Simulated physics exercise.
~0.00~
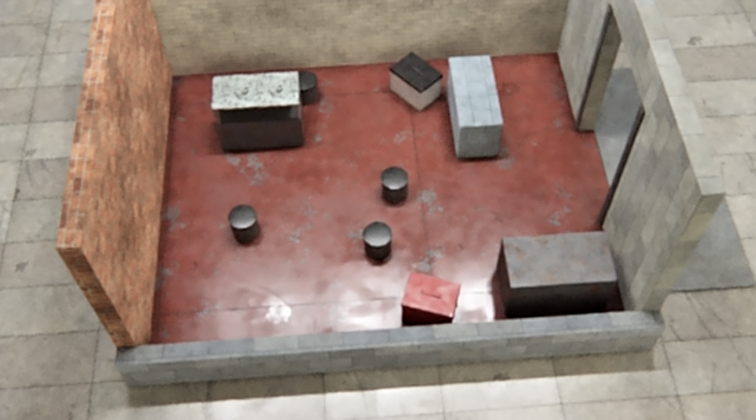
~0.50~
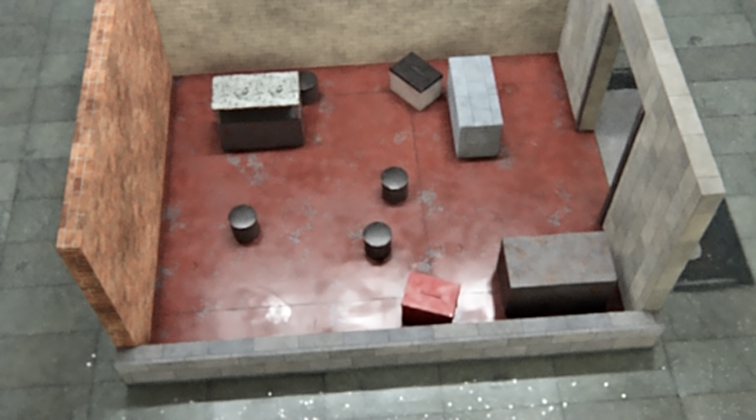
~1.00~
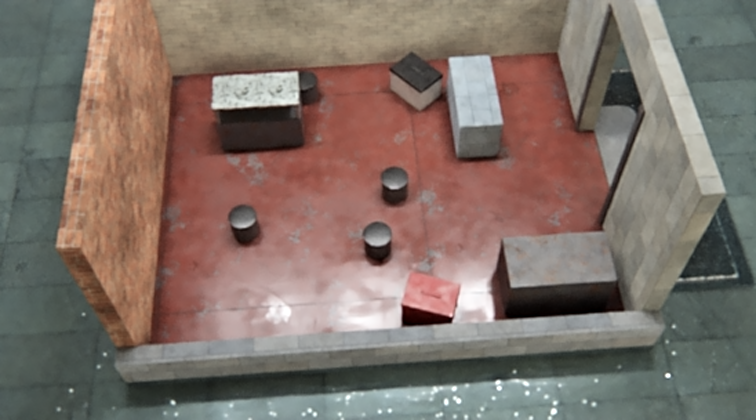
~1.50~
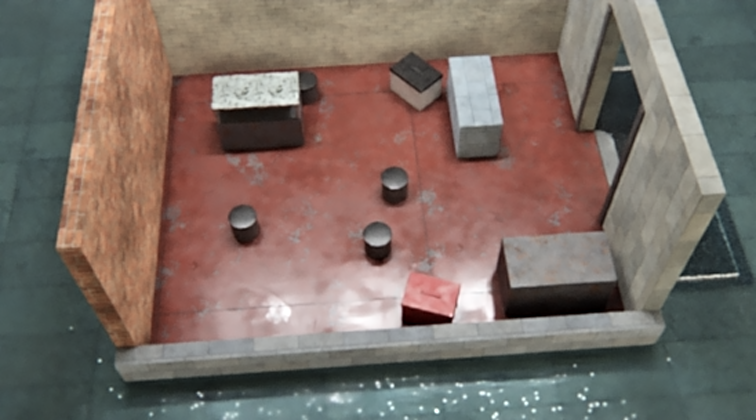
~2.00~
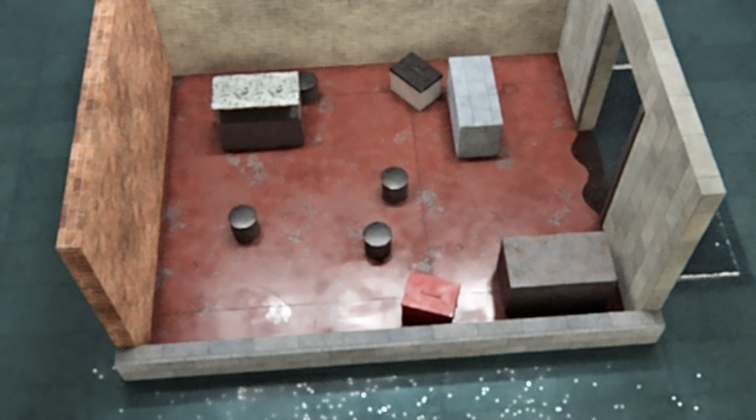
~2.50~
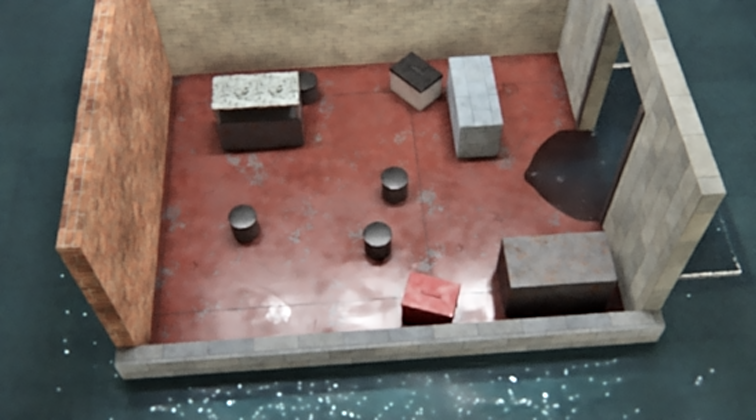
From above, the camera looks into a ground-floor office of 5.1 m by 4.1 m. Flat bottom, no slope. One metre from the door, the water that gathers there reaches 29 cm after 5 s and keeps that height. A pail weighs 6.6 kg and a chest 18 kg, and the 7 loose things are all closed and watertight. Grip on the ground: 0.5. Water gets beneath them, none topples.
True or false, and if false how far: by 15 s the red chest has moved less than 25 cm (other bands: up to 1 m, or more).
False, up to 1 m.
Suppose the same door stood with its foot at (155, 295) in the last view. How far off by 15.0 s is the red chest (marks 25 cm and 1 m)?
As for the red chest, it winds up a long way off.
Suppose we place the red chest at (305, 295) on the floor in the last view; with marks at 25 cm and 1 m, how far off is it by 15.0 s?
It travels far.
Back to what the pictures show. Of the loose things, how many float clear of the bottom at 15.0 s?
That would be 7 of them.
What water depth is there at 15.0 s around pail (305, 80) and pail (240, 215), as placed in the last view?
Close to 20 and 20 centimetres.
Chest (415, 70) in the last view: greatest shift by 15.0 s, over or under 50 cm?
I'd say beneath it.
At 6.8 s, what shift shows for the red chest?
About 0 cm by then.
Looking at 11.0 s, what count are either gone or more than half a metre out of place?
Count: 4.
After 3.5 s the red chest is near (431, 294), 0.0 m from its start, aground; 0 afloat.
After 6.8 s the red chest is near (431, 294), 0.0 m from its start, aground; 0 afloat.
After 11.0 s the red chest is near (481, 303), 0.5 m from its start, aground; 5 afloat.
After 15.0 s the red chest is near (484, 303), 0.6 m from its start, afloat; 7 afloat.
